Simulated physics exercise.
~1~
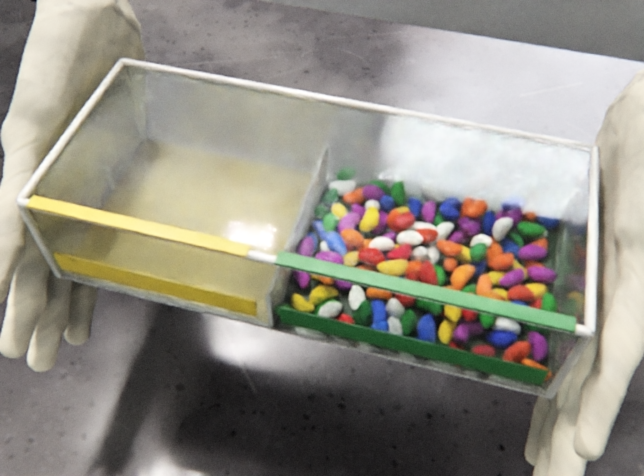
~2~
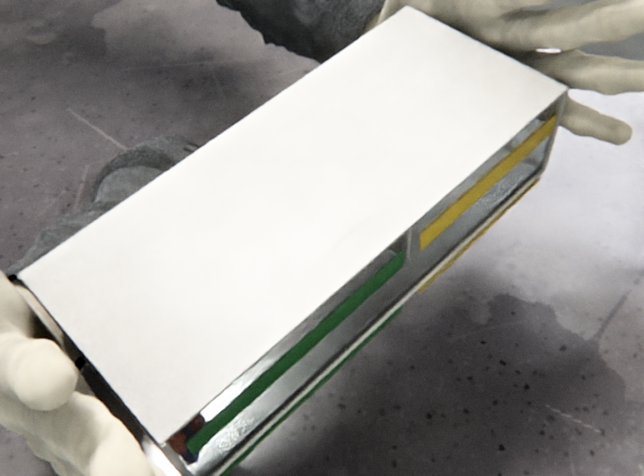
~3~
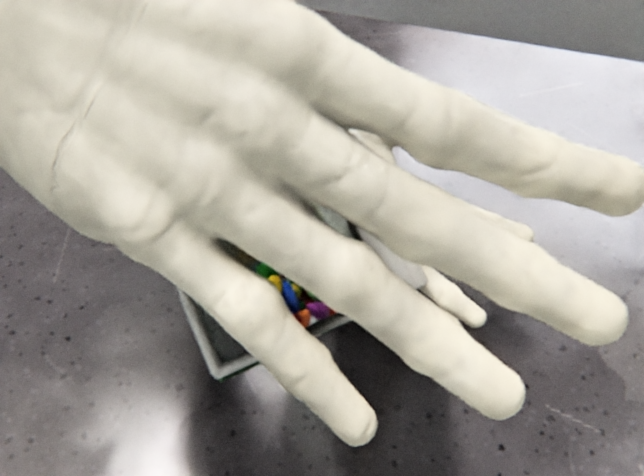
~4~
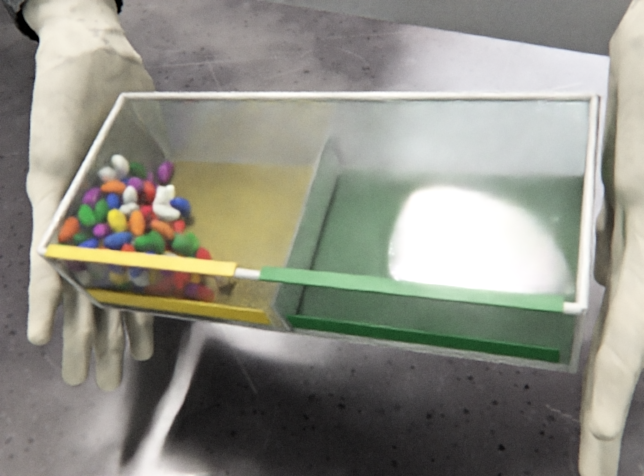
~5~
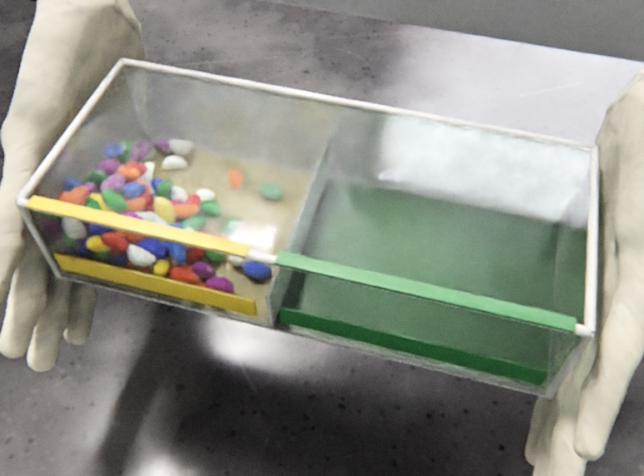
Clear lidded box of colourful jelly beans turning over fully in a worker's pale hands, the beans ending in the yellow-marked compartment.
